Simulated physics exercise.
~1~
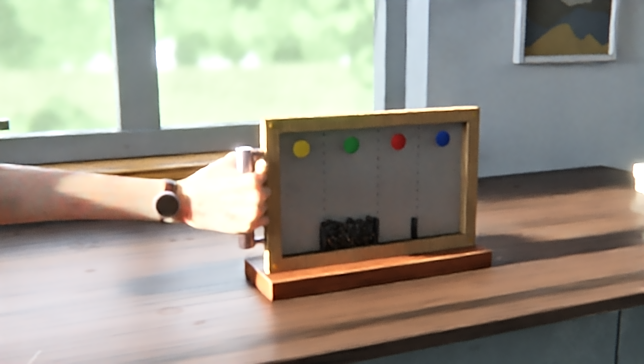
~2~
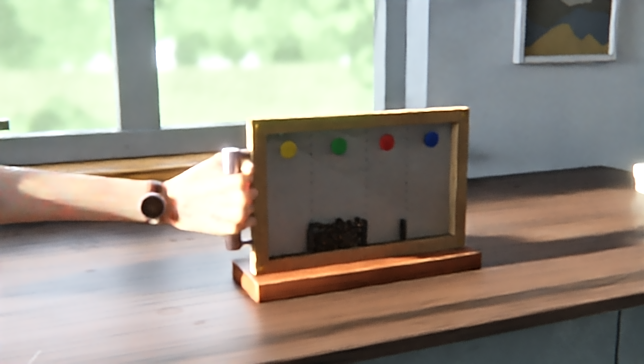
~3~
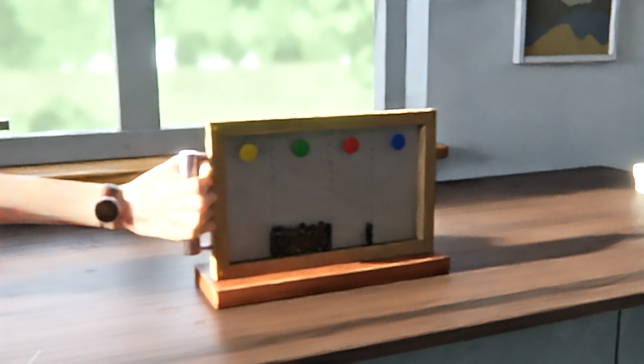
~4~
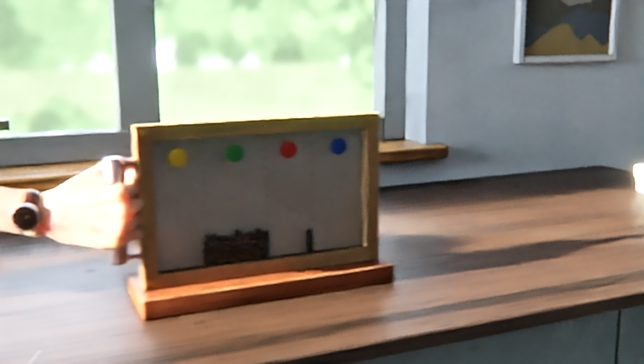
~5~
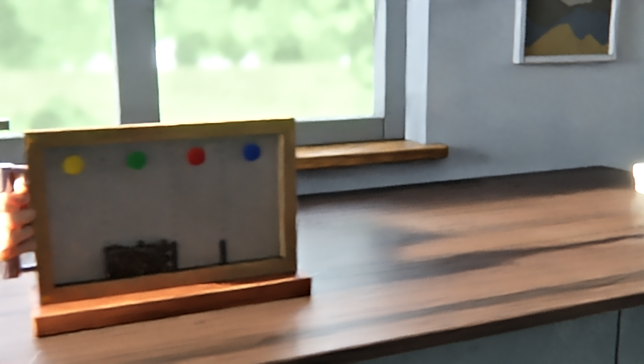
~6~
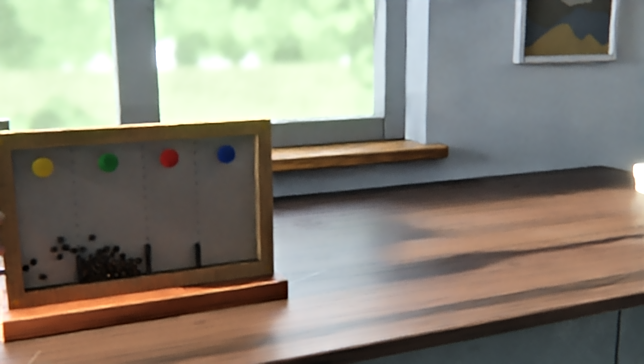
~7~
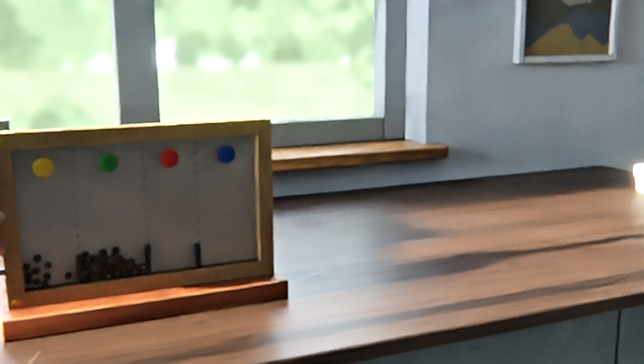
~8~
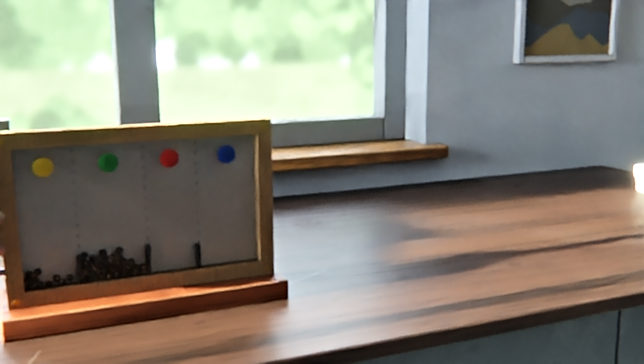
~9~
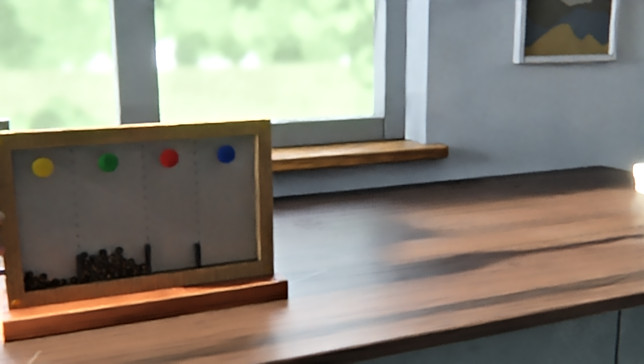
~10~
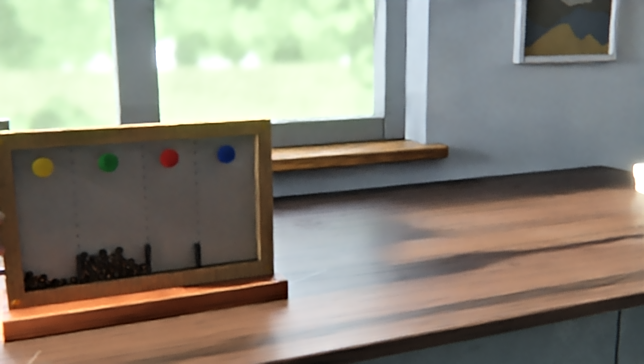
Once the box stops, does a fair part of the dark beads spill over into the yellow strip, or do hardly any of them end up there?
A fair part of them spills over into the yellow strip and settles there, while most of the beads stay under the green dot.
